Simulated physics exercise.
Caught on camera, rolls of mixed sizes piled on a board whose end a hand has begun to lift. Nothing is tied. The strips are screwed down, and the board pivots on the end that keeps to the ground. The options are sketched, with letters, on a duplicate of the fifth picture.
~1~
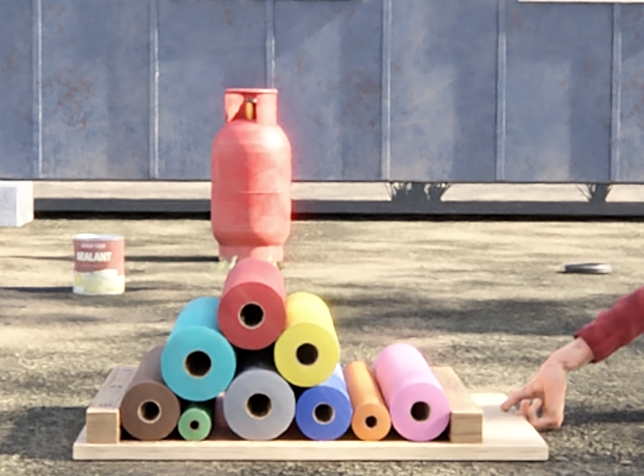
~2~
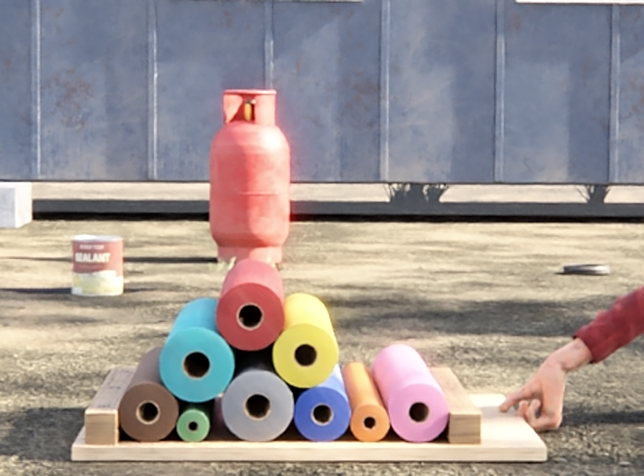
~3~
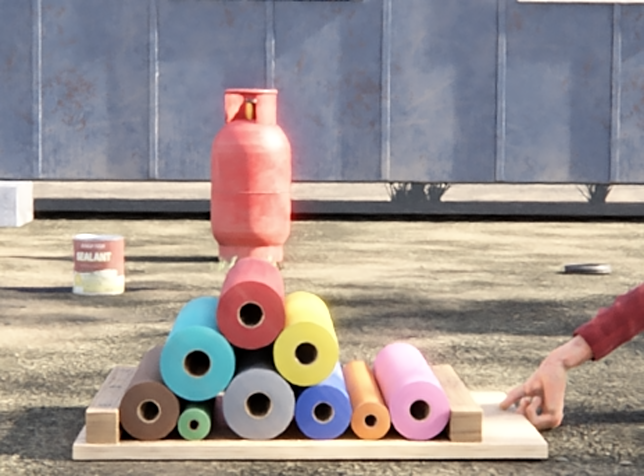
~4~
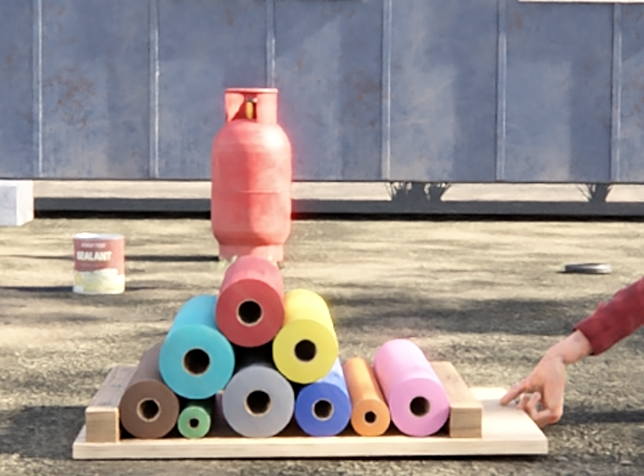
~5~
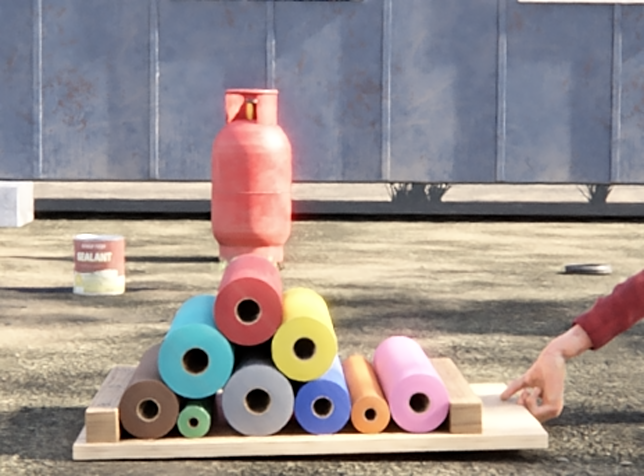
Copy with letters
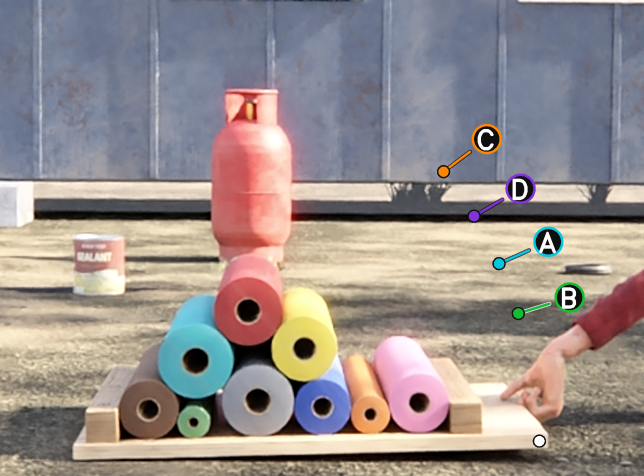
To begin with, colourful rolls sit stacked in a pile between wooden strips on a board lying on the ground, with a hand at its right end and a red gas cylinder behind. The hand then raises that end very slightly, tilting the board a little, while the rolls stay piled together.
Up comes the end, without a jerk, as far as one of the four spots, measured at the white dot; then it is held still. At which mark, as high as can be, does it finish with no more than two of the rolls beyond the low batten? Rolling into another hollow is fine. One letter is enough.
Mark C is as high as it can go.
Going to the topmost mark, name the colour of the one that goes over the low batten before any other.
The turquoise one.
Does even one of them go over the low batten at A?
No.
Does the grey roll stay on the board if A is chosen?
The grey roll: Yes.
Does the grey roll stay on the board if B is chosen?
The grey roll: Yes.
On the marked copy, A at (499, 263); B at (518, 314); C at (443, 172); D at (474, 216); the white dot at (539, 441).
With C. Early on, board at 20°.
Further on, board at 37°.
At the end, board at 38°, two over the low batten (turquoise, red).
As for the rest, A none over the low batten; B none over the low batten; D two over the low batten (turquoise, red).
